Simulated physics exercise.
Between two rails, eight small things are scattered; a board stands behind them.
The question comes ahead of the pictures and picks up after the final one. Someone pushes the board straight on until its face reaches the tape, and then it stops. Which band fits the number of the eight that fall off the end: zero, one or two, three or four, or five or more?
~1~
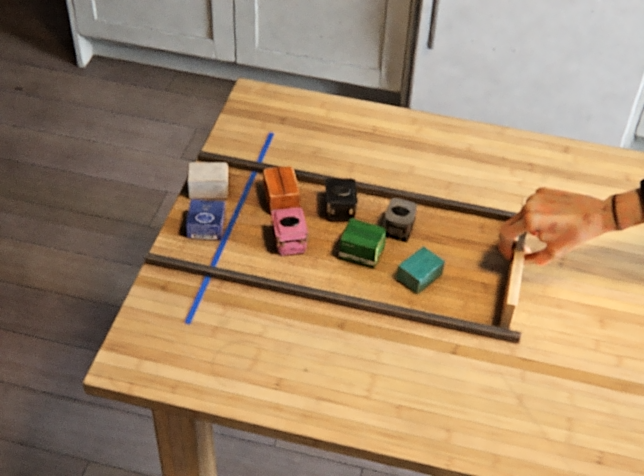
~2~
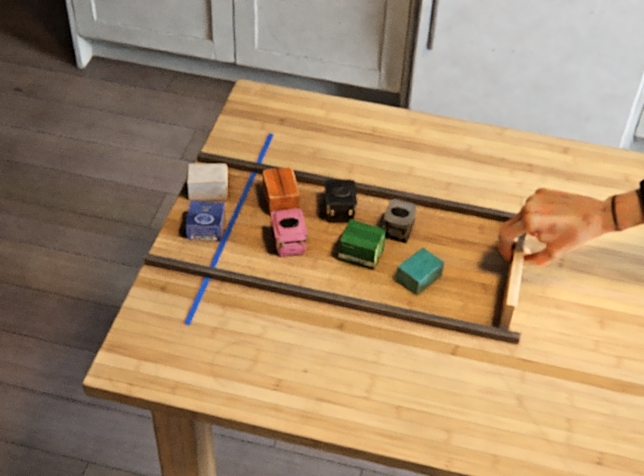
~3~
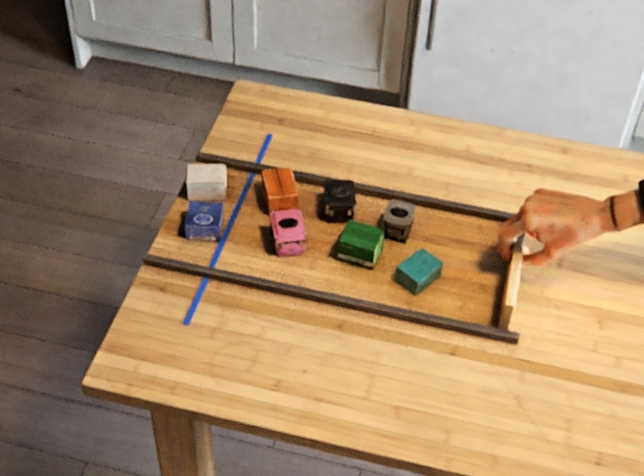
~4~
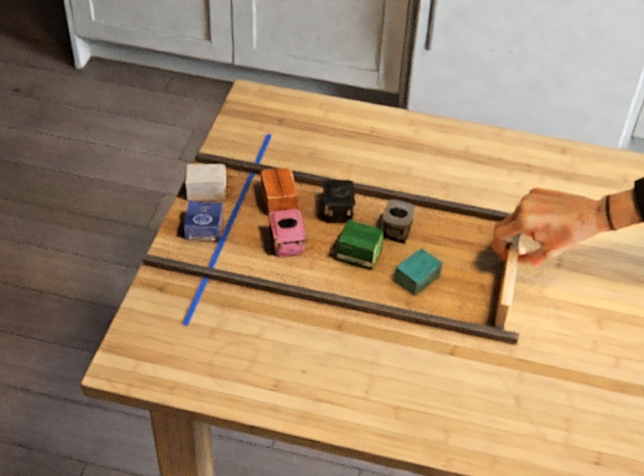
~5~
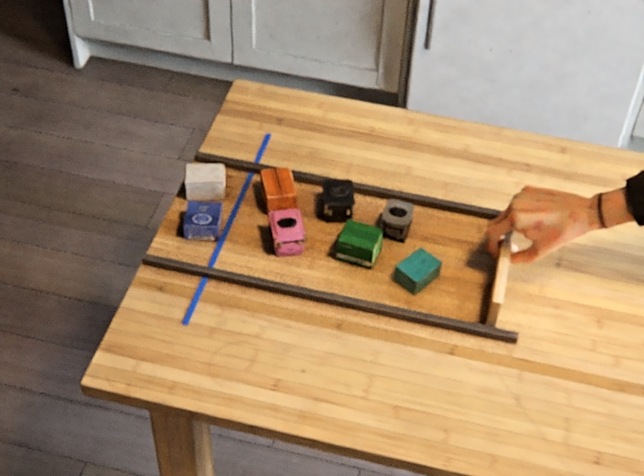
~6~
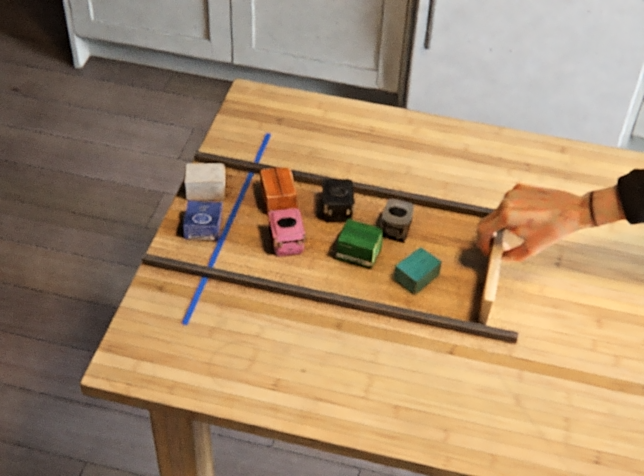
Missing from the table at the end: Three or four.
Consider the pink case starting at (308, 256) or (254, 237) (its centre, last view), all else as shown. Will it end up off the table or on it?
First place, it is safe; second place, it is safe.
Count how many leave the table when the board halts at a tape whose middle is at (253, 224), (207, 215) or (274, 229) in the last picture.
2, 6, 1.
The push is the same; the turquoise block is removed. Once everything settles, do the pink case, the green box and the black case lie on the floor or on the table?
Well, the pink case is still there, the green box is still there, and the black case is still there.
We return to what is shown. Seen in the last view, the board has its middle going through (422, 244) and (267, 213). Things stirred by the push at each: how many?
The counts are 1 and 8.
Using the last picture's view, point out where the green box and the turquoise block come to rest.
About (185, 205), and about (208, 232).
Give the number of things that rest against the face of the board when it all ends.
2.
Soon after, none off yet; white block at rest near (205, 181); blue box at rest near (203, 221); orange box at rest near (278, 191).
After that, none off yet; white block at rest near (205, 181); blue box moving near (198, 219); orange box displaced about its own width near (254, 186).
In the end, the number that fall off is three or four; gone, pink case, orange box, blue box and white block.
